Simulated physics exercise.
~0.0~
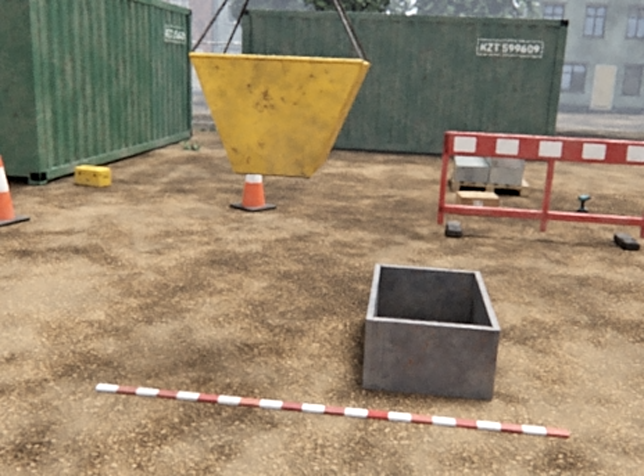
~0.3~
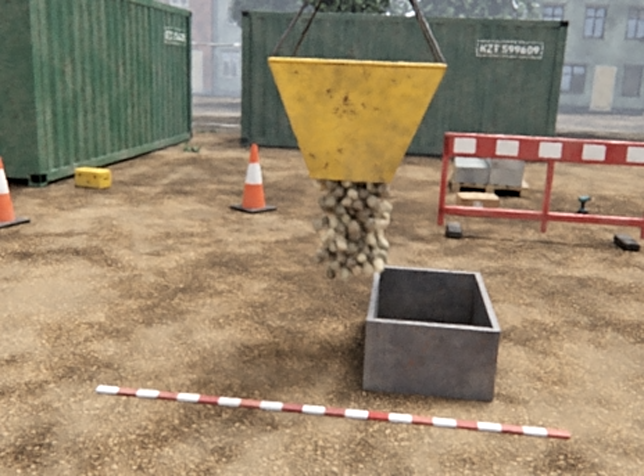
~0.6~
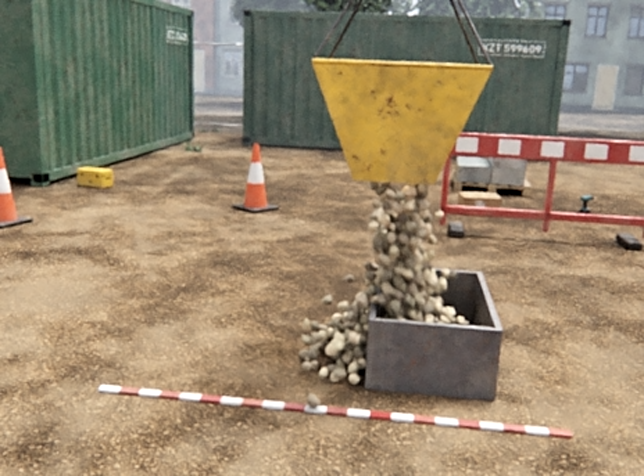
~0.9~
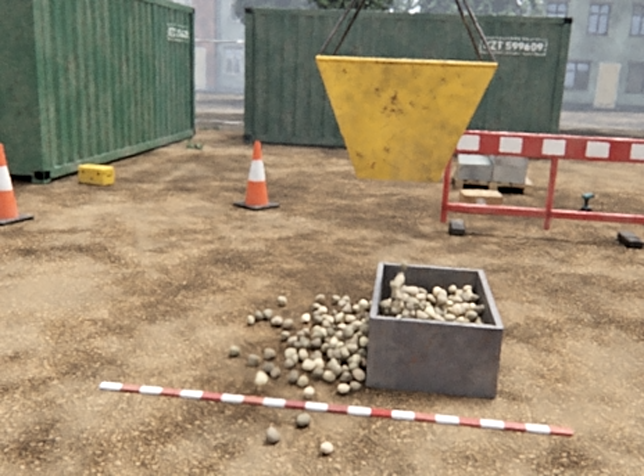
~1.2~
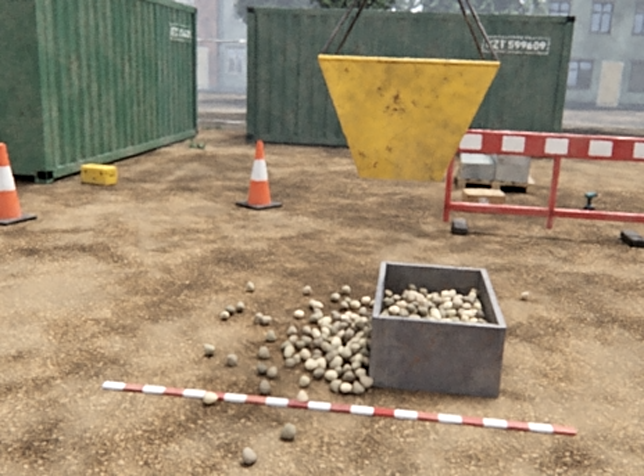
In a dirt yard with green containers, a yellow skip hanging from cables swings rightwards and releases a stream of rounded stones from its bottom, first beside and then into an open grey bin, leaving many inside and others scattered on the ground to its left.
